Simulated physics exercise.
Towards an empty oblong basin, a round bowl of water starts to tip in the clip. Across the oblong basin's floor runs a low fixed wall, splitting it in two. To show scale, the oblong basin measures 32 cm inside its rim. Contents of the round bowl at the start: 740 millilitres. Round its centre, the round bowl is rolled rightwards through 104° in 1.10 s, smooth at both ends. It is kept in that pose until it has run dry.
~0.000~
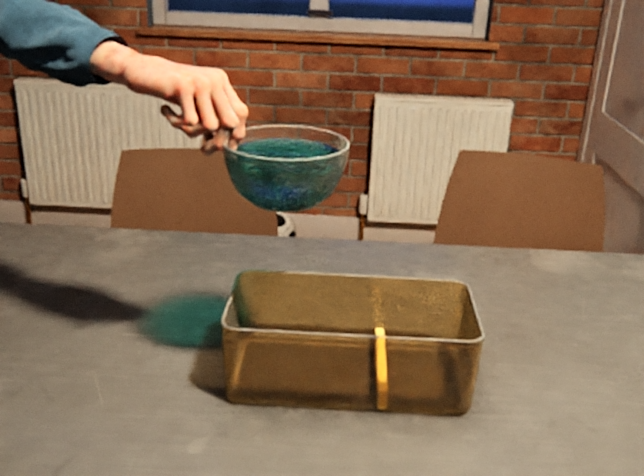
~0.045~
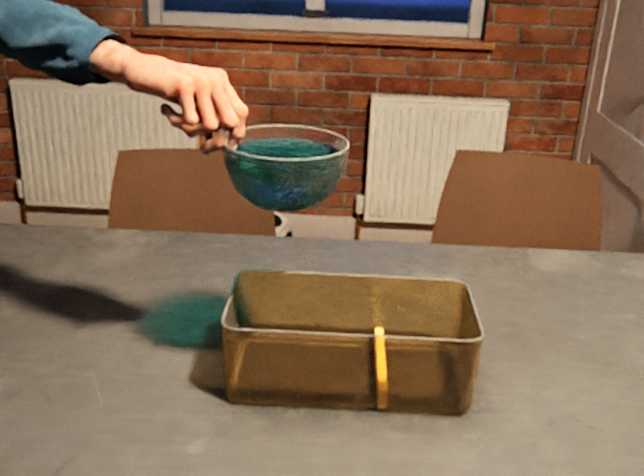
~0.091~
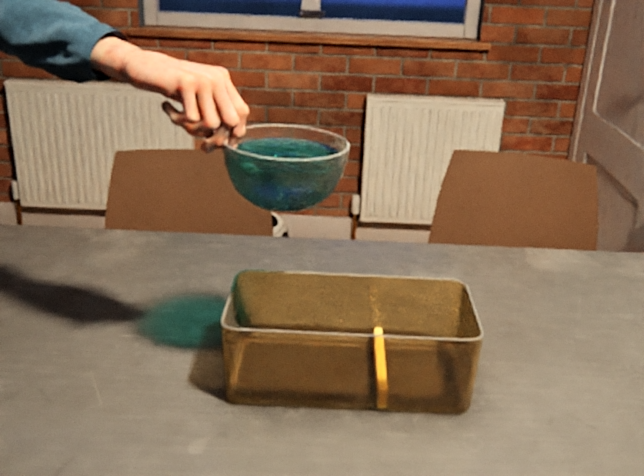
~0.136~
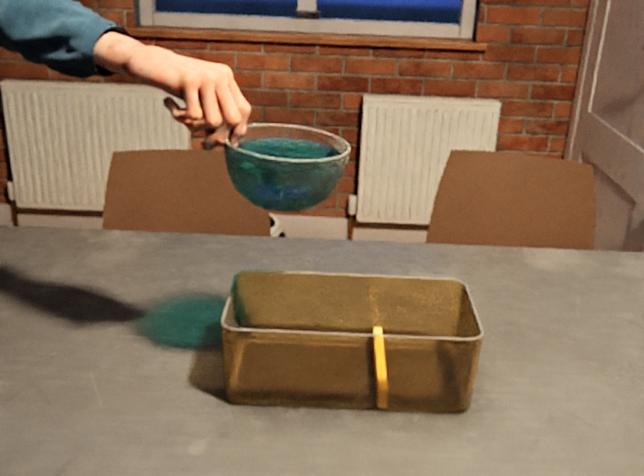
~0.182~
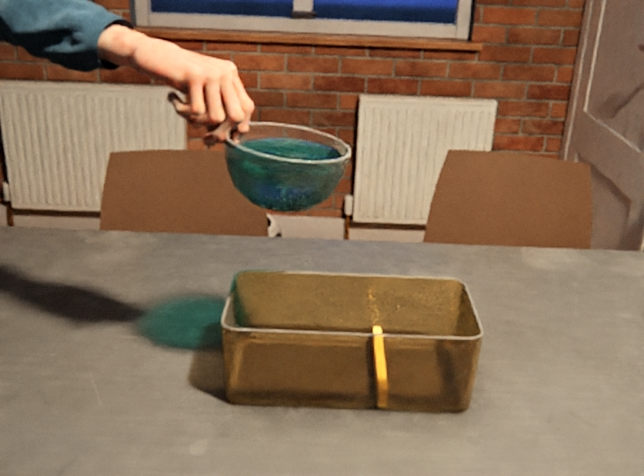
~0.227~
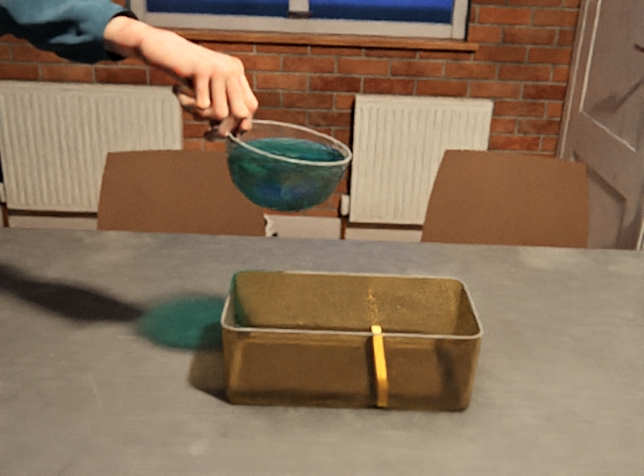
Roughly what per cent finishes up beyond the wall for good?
Roughly 56 per cent.
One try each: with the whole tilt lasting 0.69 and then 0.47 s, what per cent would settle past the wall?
I'd expect close to 50 per cent and then close to 40 per cent.
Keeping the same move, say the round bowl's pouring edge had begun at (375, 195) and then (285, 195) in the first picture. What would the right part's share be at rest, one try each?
65 and 15 %.
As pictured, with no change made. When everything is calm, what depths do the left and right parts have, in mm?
I'd expect close to 10 mm on the left and close to 24 mm on the right.
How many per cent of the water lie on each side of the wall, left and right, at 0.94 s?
22 per cent left and 62 right, roughly.
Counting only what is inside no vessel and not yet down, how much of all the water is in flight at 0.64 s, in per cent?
Roughly 38 %.
By 0.64 s the tilt is 65° and 52 per cent is still to pour, 2 is left of the wall and 8 right of it.
By 0.94 s the tilt is 99° and 4 per cent is still to pour, 21 is left of the wall and 63 right of it.
By 1.26 s the tilt is 104° and 0 per cent is still to pour, 39 is left of the wall and 59 right of it.
By 1.60 s the tilt is 104° and 0 per cent is still to pour, 41 is left of the wall and 58 right of it.
At rest 43 per cent lies left of the wall, 56 right of it and 1 outside.
